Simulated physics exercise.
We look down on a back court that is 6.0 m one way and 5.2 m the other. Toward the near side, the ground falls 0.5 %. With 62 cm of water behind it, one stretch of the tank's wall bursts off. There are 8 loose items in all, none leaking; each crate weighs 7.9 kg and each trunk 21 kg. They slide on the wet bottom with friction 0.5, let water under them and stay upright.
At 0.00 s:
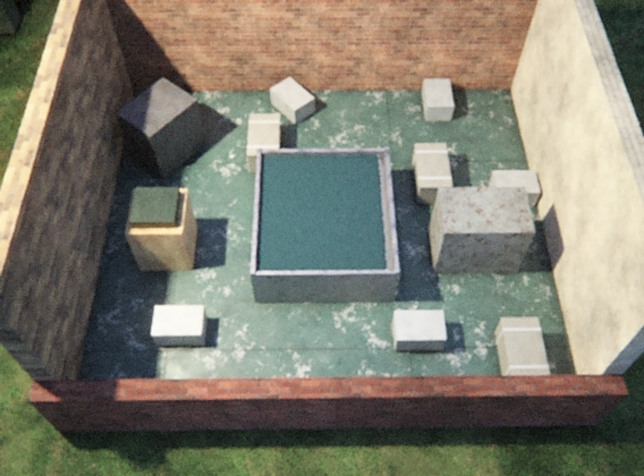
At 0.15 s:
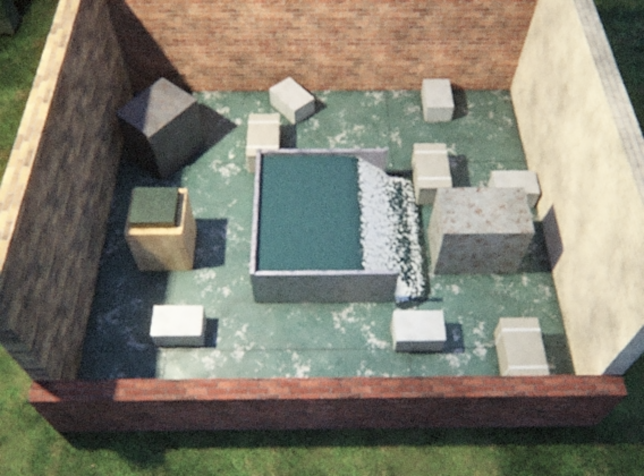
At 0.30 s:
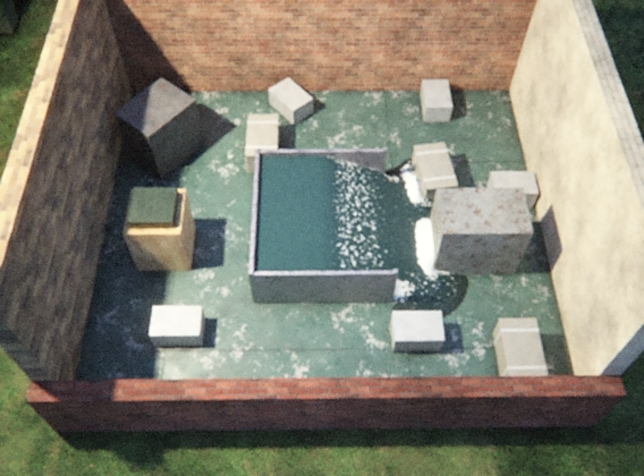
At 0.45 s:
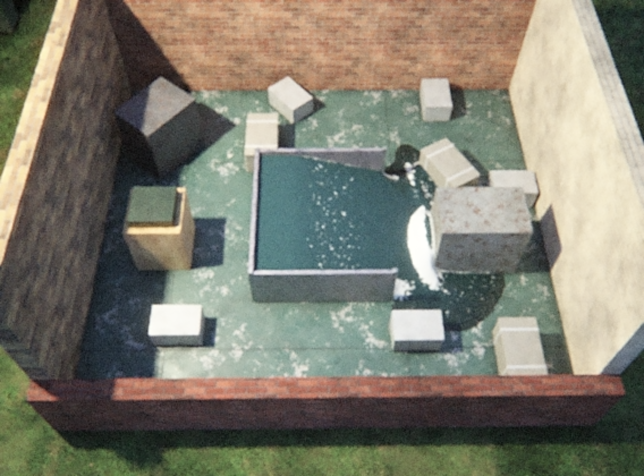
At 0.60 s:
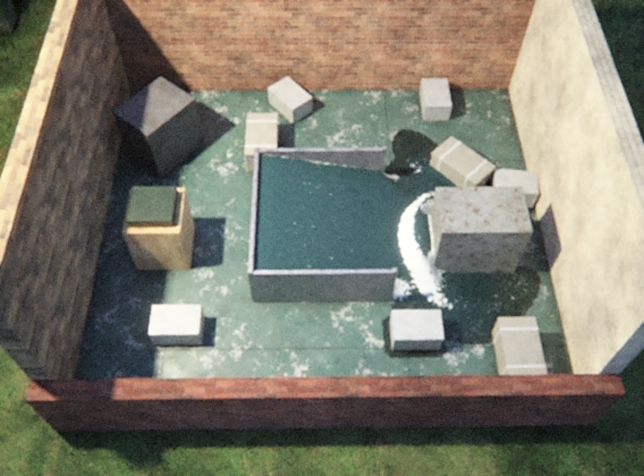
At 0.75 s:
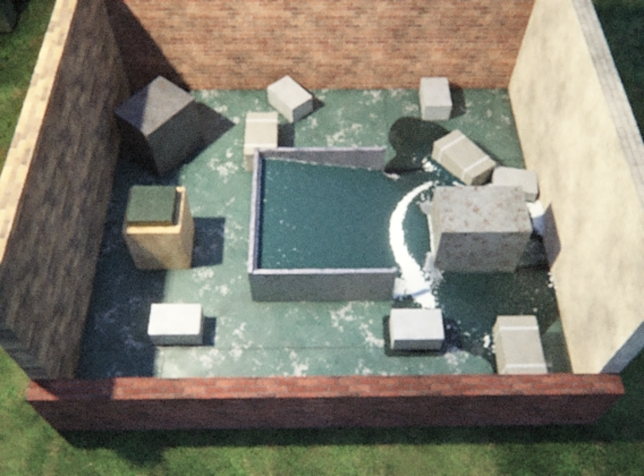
Water bursts from the tank's right side and pushes a pale box across the court.
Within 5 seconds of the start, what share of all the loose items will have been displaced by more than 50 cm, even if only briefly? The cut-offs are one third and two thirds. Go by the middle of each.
The share is at least two thirds.
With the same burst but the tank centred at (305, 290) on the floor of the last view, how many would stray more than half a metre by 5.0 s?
Count: 6.
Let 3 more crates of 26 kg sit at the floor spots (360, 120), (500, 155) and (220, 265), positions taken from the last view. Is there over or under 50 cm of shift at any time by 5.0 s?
Respectively: Tops it; tops it; doesn't reach it.
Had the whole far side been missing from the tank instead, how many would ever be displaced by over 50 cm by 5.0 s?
The answer would then be 5.
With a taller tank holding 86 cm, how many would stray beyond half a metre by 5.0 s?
In that case the number is 8.
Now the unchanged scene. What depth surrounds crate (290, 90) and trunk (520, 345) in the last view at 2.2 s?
First roughly 0 cm, second roughly 26 cm.
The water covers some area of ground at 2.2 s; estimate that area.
Roughly 14 m2 of it is wet.
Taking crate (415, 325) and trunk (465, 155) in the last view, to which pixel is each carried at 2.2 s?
First near (368, 336), second near (503, 72).
After 1.1 s 1 of 8 are over 50 cm from their spots; 1 afloat.
After 2.2 s 3 of 8 are over 50 cm from their spots; 3 afloat.
After 3.5 s 5 of 8 are over 50 cm from their spots; 3 afloat.
After 5.0 s 6 of 8 are over 50 cm from their spots, and 7 have been at some point; 5 afloat.
